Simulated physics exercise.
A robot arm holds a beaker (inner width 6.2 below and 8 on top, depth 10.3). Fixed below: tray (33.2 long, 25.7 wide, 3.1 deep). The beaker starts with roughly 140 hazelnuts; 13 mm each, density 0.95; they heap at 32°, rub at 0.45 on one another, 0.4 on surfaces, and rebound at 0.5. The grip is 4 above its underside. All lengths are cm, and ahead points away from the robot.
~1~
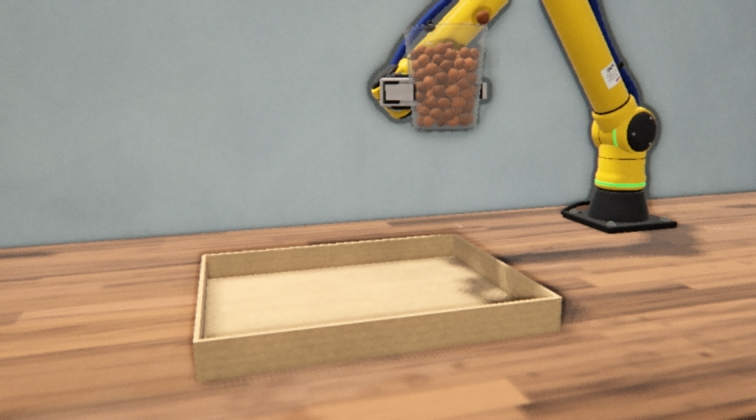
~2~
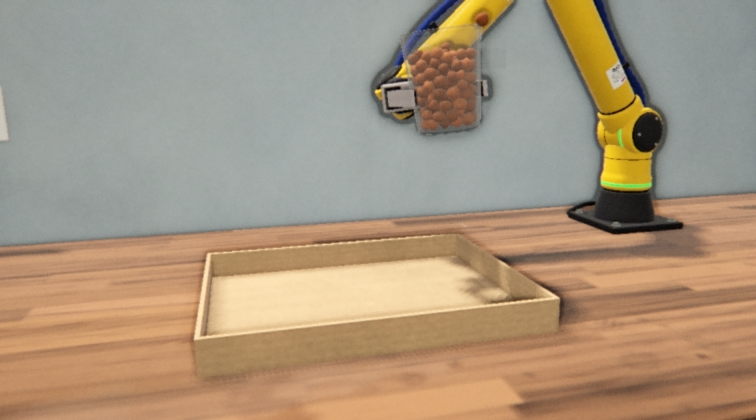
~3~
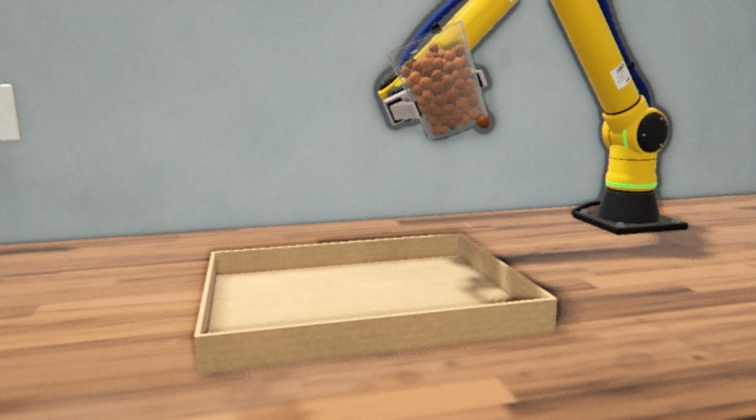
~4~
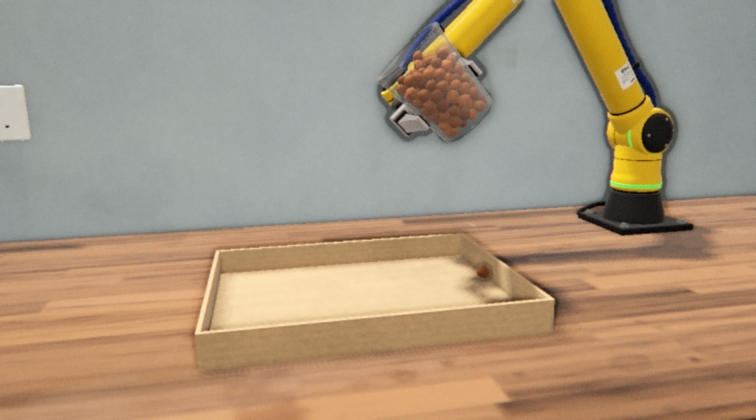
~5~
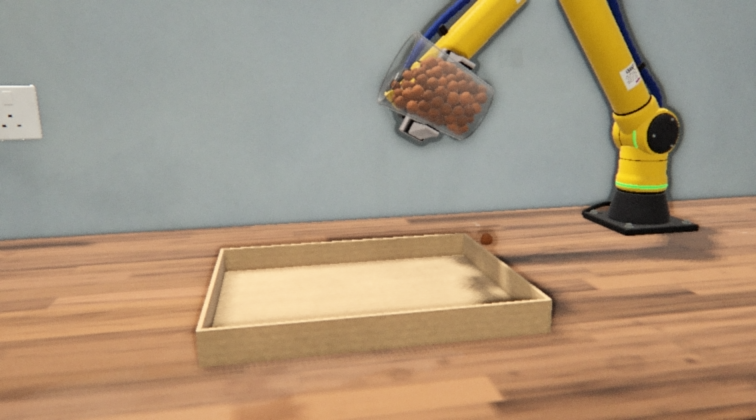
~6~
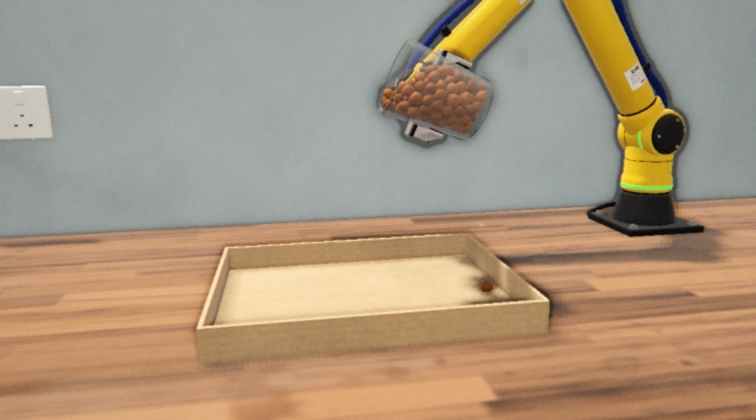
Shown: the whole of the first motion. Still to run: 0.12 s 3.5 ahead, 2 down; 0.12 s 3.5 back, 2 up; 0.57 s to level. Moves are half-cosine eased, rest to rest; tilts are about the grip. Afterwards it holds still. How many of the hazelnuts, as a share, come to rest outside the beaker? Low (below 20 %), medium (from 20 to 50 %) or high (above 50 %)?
A low share, below 20 %, ends outside the beaker.
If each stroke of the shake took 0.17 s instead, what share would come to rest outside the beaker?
It would be near 5 per cent.
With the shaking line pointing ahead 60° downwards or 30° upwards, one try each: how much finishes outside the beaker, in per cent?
About 0 and 35 per cent.
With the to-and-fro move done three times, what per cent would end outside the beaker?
It would be near 25 per cent.
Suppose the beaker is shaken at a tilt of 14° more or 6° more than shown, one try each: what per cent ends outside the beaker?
Some 40 and 20 per cent.
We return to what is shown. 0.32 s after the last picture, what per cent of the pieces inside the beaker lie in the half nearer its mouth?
About 45 per cent.
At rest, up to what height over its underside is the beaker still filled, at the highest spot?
About 9.5 cm.
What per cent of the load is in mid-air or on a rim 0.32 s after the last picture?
Some 8 per cent.
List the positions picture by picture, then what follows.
Beaker middle at (445, 81), level; upper third of the load around (445, 60), from x 415 to 485, top at y 20; 140 in the beaker, in the first frame.
Beaker middle at (445, 82), tilted 6° forward; upper third of the load around (445, 63), from x 415 to 480, top at y 20; 139 in the beaker, 1 in flight or on a rim, in the second frame.
Beaker middle at (442, 85), tilted 23° forward; upper third of the load around (441, 66), from x 405 to 485, top at y 50; 139 in the beaker, 1 in flight or on a rim, in the third frame.
Beaker middle at (439, 88), tilted 44° forward; upper third of the load around (438, 72), from x 400 to 485, top at y 50; 139 in the beaker, 1 in the tray, in the fourth frame.
Beaker middle at (438, 92), tilted 61° forward; upper third of the load around (435, 79), from x 395 to 485, top at y 65; 139 in the beaker, 1 in flight or on a rim, in the fifth frame.
Beaker middle at (438, 95), tilted 67° forward; upper third of the load around (440, 84), from x 385 to 485, top at y 70; 139 in the beaker, 1 in the tray, in the sixth frame.
Then, 0.32 s later, tilted 63° forward, highest piece 25 above the table; 125 in the beaker, 4 in the tray, 11 in flight or on a rim.
Then, 0.65 s later, tilted 12° forward, highest piece 29 above the table; 123 in the beaker, 17 in the tray.
Then, 1.01 s later, level, highest piece 28 above the table; 123 in the beaker, 17 in the tray.
Then, 2.06 s later, level, highest piece 28 above the table; 123 in the beaker, 17 in the tray.
At rest, 123 in the beaker, 17 in the tray. That is 12 % outside the beaker.
